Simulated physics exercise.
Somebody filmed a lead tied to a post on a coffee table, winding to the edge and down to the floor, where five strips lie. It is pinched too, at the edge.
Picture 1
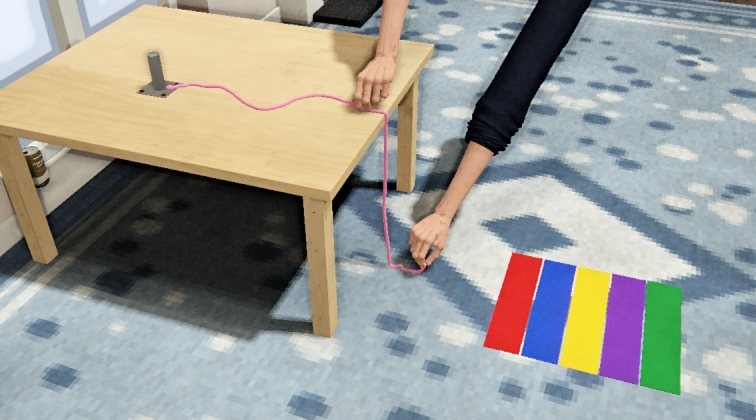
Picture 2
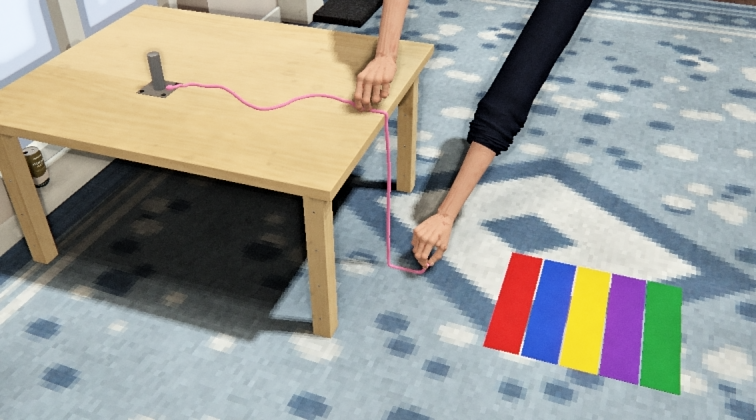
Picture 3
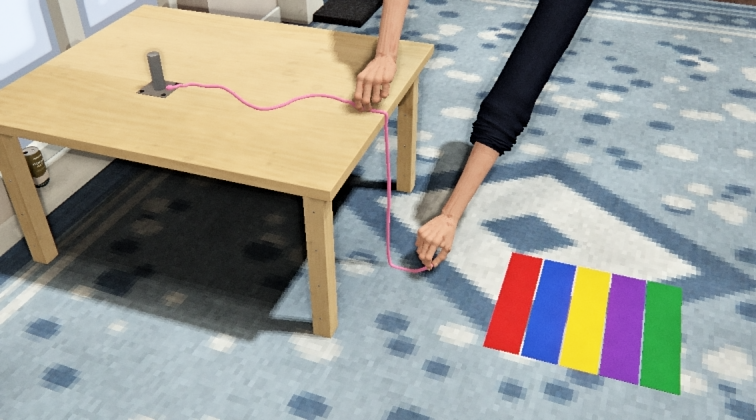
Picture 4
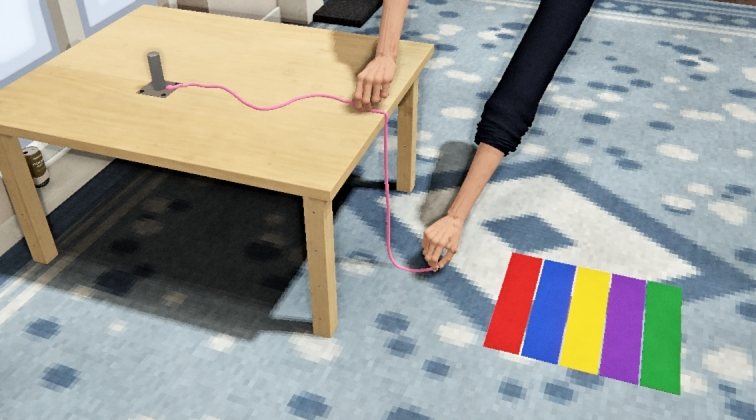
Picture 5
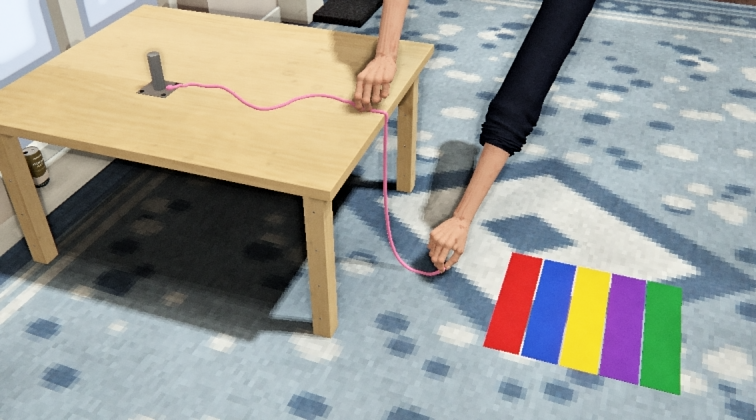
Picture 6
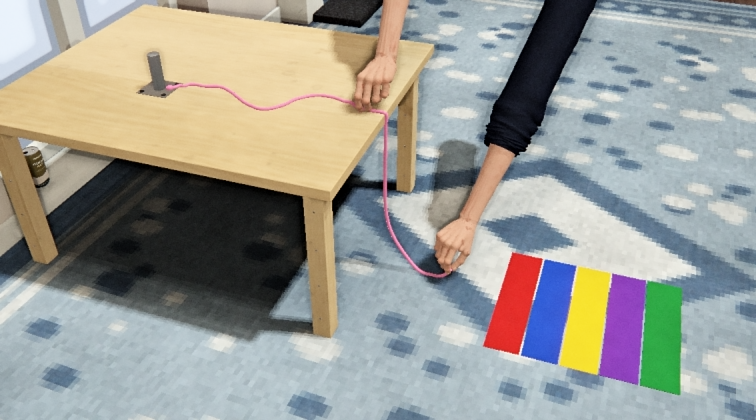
One hand pinched a pink cord at the edge of a wooden table while the other drew its lower end slowly a short way right across the patterned rug, near five coloured strips.
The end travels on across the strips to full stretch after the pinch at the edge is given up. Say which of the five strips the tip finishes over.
Yellow.
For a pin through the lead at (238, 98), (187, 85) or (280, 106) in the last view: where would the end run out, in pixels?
Per try (px, approx.): (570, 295); (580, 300); (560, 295).
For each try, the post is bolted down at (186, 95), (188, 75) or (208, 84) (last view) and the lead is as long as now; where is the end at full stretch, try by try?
Around (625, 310), (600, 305) and (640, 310).
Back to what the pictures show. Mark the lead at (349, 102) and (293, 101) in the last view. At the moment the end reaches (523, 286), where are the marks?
They end up somewhere around (381, 116) and (318, 108).
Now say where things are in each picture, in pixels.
In the first picture, end (425, 264); red (506, 332); blue (543, 341); yellow (581, 350); purple (621, 359); green (661, 369).
In the second picture, end (428, 265); lead through (201, 86) (255, 108) (324, 96) (386, 120) (389, 190) (388, 247).
In the third picture, end (432, 265).
In the fourth picture, end (438, 267); lead through (201, 86) (255, 108) (324, 96) (386, 120) (387, 190) (389, 247).
In the fifth picture, end (444, 268).
In the sixth picture, end (451, 270); lead through (201, 86) (255, 108) (324, 96) (386, 120) (385, 189) (400, 248).
Soon after, end near (523, 286); over red.
After that, end near (564, 295); over blue.
At the stop, end near (588, 300); over yellow. The yellow one.
